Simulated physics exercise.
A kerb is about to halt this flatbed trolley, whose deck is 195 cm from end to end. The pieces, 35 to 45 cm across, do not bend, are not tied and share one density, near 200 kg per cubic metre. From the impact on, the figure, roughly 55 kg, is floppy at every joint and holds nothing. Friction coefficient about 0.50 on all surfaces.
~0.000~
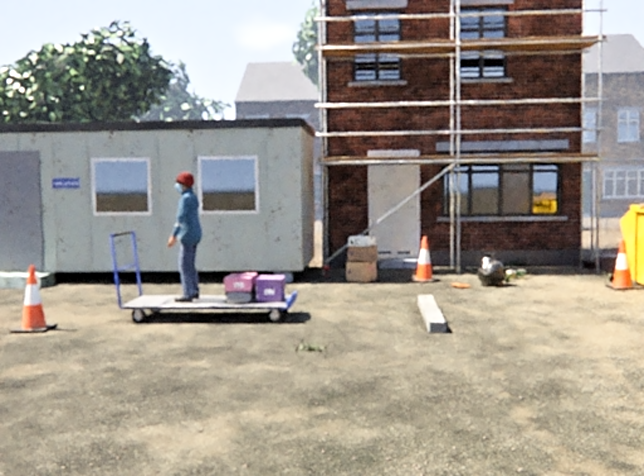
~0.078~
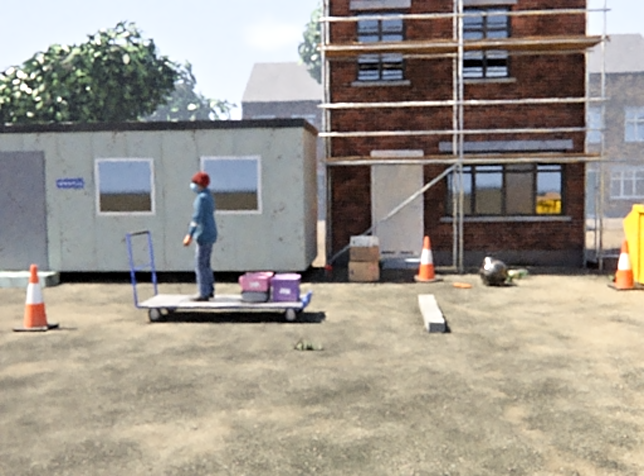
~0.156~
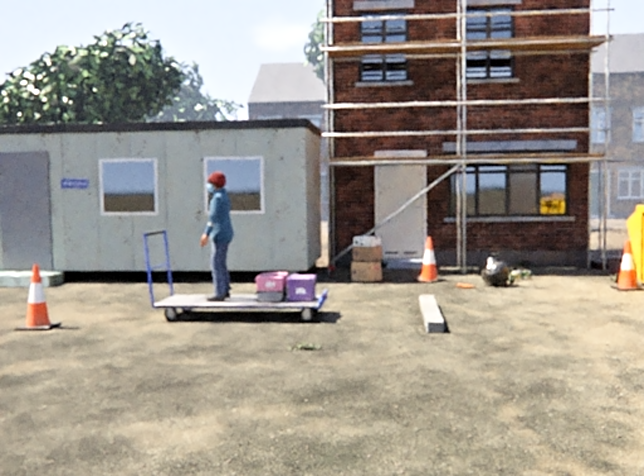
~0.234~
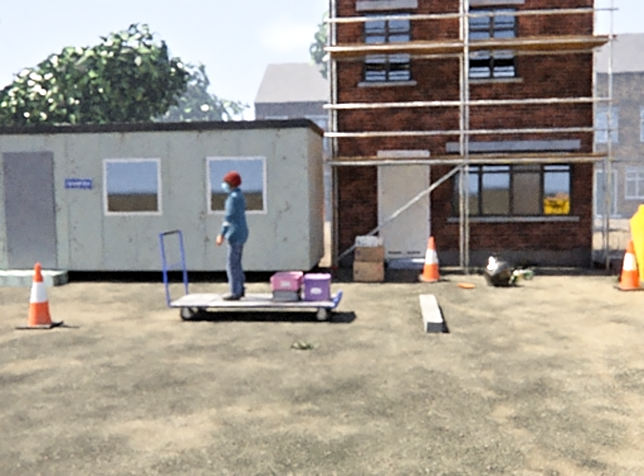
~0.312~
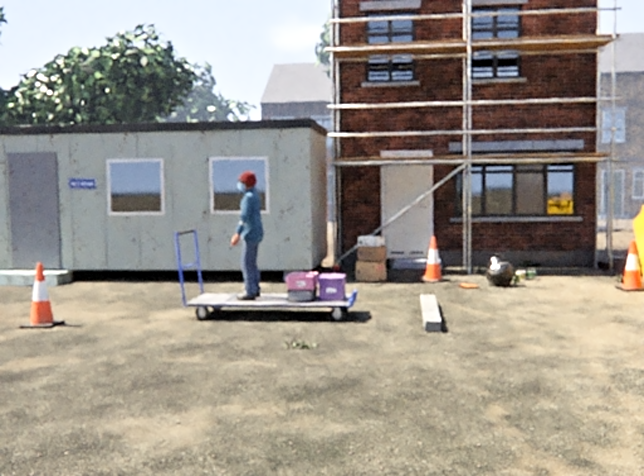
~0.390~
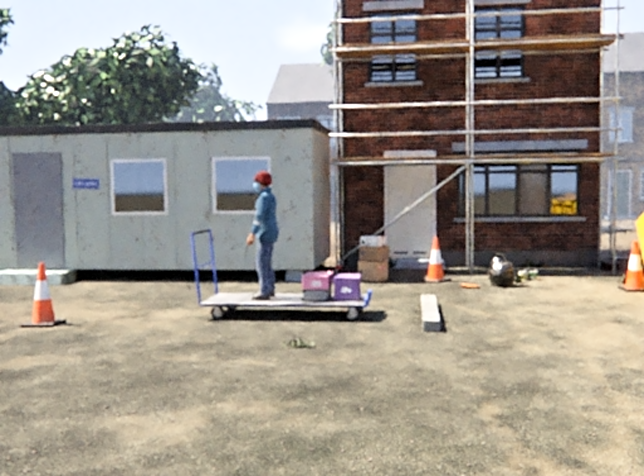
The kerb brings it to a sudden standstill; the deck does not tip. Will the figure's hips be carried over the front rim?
The figure's hips go over the front rim.
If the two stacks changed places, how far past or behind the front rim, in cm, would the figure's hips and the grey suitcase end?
Then hips 20 past, grey 20 behind.
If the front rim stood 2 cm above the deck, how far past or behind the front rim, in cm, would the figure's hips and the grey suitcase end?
Then hips 10 past, grey 50 behind.
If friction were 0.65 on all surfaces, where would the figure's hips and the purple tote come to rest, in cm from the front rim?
In that case hips 10 past, purple 20 behind.
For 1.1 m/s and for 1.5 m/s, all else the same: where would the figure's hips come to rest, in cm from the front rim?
First 80 cm behind, then 70 cm behind.
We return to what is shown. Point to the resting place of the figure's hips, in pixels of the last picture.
Around (436, 272).
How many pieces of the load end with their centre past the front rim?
0 in all.
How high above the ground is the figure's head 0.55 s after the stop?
About 90 cm.
Impact comes at 0.69 s.
After 0.94 s the figure's hips are 61 cm behind the rim, near (378, 250) in the last picture's view.
After 1.24 s the figure's hips are 17 cm behind the rim, near (415, 267) in the last picture's view.
After 1.69 s the figure's hips are 10 cm past the rim, near (438, 267) in the last picture's view.
At rest, 3.2 s, past the rim, the figure's hips; behind it, purple tote, pink tote and grey suitcase.
